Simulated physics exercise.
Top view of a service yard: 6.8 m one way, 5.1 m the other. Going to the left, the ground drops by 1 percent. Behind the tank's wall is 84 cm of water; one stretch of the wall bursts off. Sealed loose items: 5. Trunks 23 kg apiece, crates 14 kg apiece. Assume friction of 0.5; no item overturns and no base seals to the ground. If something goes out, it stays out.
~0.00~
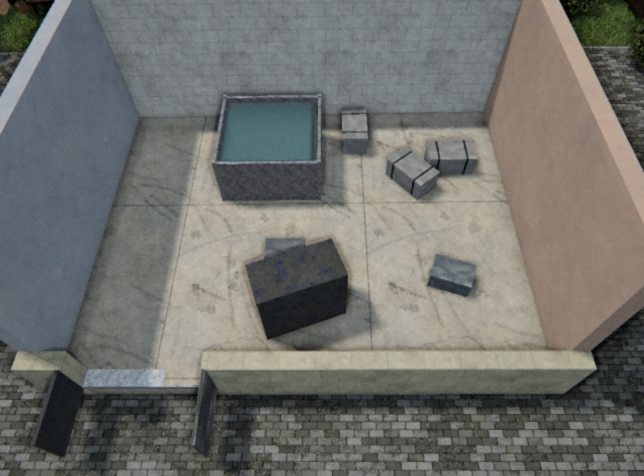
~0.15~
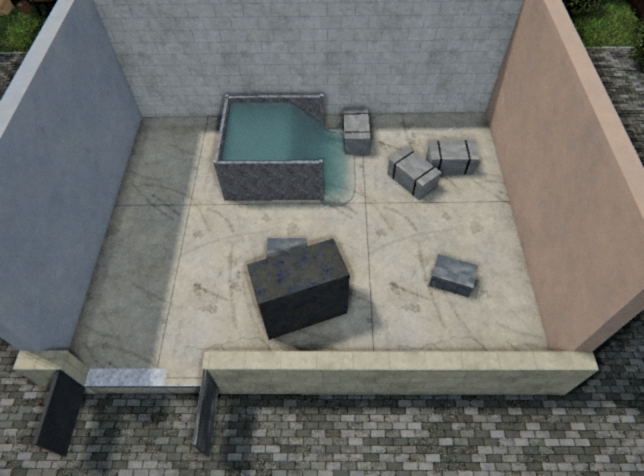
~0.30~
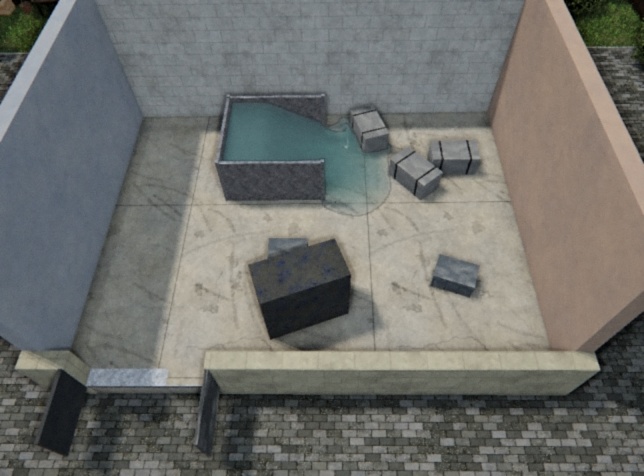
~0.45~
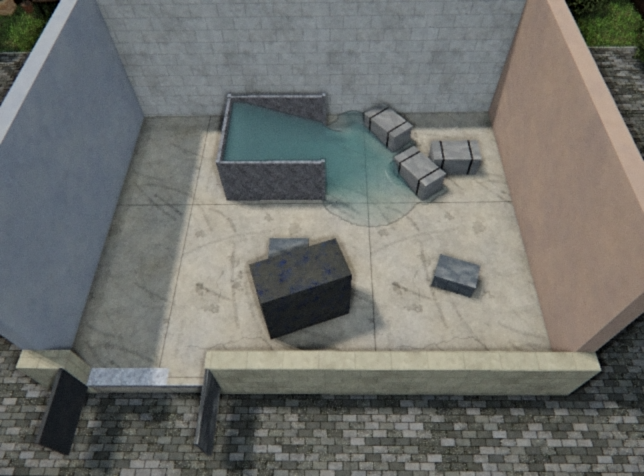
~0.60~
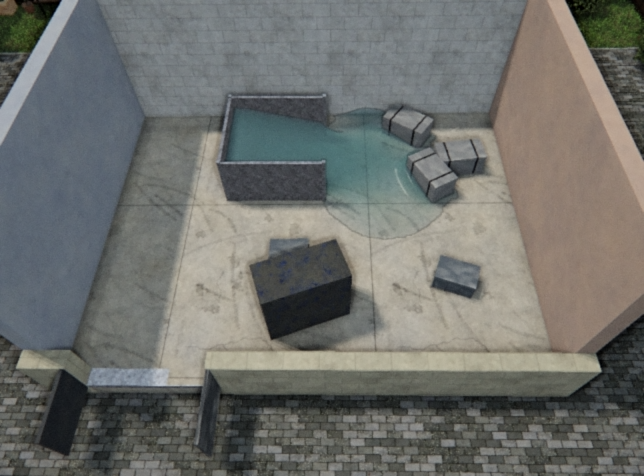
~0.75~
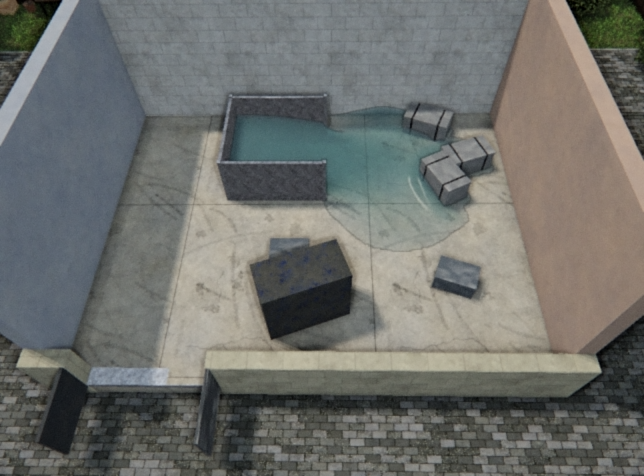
Water pours from the tank's open right side and pushes three boxes to the right.
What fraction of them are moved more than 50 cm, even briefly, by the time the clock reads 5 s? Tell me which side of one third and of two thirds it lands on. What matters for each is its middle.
Two thirds and above.
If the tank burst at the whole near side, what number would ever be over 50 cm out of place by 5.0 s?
Then 2.
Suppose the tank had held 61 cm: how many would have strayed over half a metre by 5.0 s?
4.
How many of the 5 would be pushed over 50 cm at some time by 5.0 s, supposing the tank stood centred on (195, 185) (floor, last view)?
Result: 4.
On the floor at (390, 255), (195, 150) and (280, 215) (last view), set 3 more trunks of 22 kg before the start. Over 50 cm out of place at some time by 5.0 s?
In that order: Over, short of it, less.
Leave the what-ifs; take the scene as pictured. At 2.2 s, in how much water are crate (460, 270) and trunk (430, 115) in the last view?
I'd put it at 3 cm and 34 cm respectively.
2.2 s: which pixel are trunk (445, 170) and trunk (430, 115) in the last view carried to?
Somewhere around (492, 241) and (469, 106).
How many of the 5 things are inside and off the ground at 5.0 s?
3 of them.
After 1.1 s 2 of 5 are over 50 cm from their spots; 0 afloat.
After 2.2 s 3 of 5 are over 50 cm from their spots; 2 afloat.
After 3.5 s 4 of 5 are over 50 cm from their spots; 4 afloat.
After 5.0 s 4 of 5 are over 50 cm from their spots, and 4 have been at some point; 3 afloat.
